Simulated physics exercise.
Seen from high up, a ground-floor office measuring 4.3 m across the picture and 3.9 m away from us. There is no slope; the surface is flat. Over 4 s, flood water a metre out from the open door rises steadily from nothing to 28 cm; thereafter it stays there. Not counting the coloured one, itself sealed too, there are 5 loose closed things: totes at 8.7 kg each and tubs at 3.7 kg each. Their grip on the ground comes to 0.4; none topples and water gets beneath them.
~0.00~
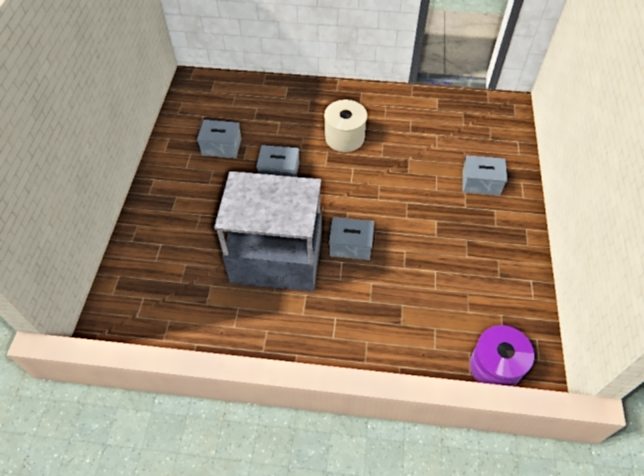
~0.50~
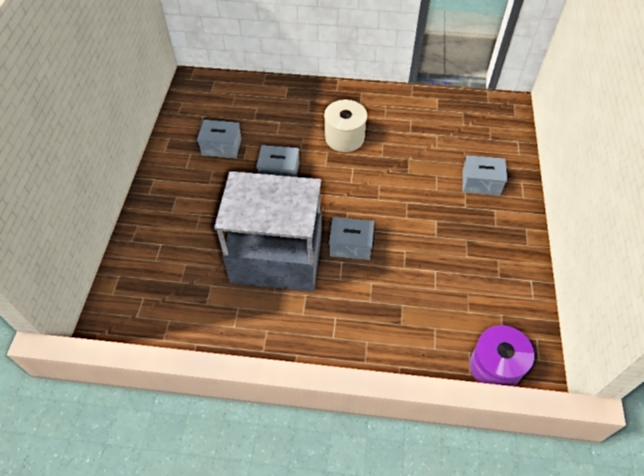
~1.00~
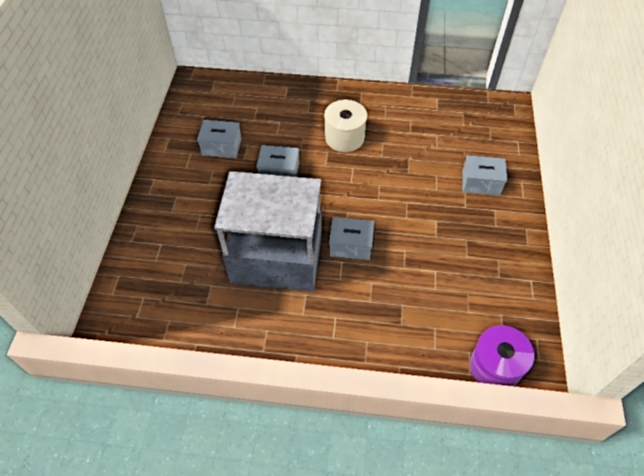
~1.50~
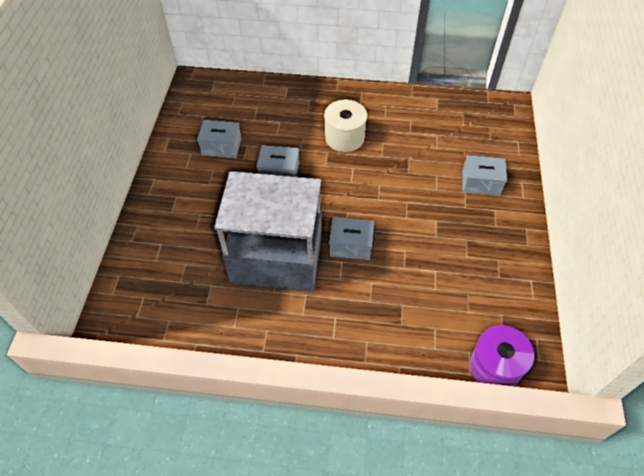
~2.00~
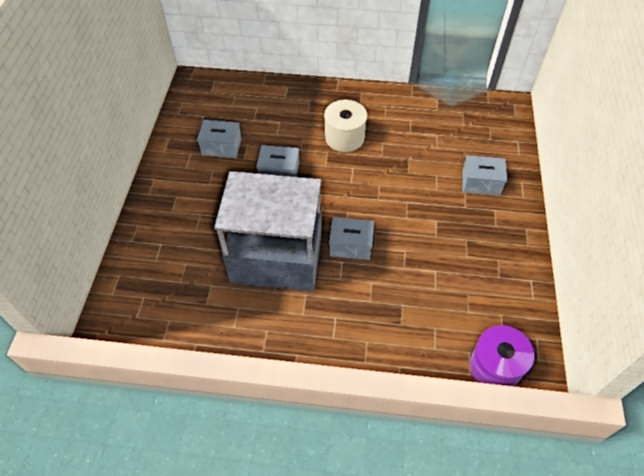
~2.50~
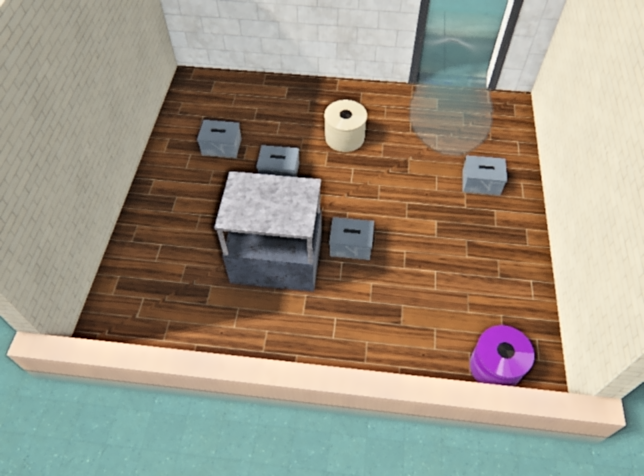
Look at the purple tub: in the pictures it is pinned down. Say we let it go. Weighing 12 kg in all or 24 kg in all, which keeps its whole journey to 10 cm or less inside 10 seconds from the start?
I would say neither one.
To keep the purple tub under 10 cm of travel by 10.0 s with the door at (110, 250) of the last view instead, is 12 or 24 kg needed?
That way, only the big mass suffices.
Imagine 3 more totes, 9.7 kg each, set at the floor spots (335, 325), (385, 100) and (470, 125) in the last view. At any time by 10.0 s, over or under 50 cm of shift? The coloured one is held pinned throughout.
Order as asked: Goes beyond / stays within / goes beyond.
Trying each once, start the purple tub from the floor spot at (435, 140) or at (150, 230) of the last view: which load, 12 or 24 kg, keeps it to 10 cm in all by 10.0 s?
In turn: Neither is enough; only the larger holds.
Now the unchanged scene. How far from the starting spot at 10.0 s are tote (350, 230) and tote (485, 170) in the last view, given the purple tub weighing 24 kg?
200 cm, 400 cm.
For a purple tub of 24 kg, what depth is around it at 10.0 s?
Depth: Approx. 10 cm.
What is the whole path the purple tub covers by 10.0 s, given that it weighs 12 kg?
Some 250 centimetres of travel in total.
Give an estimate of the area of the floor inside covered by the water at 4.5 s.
Some 7.5 m2.
After 3.5 s the purple tub would be 0 cm from its start with 12 kg and 0 cm from its start with 24 kg; 0 cm of water round it then.
After 4.5 s the purple tub would be 0 cm from its start with 12 kg and 0 cm from its start with 24 kg; 0 cm of water round it then.
After 7.0 s the purple tub would be 5 cm from its start with 12 kg and 7 cm from its start with 24 kg; 16 cm of water round it then.
After 10.0 s the purple tub would be 249 cm from its start with 12 kg and 178 cm from its start with 24 kg; 10 cm of water round it then.
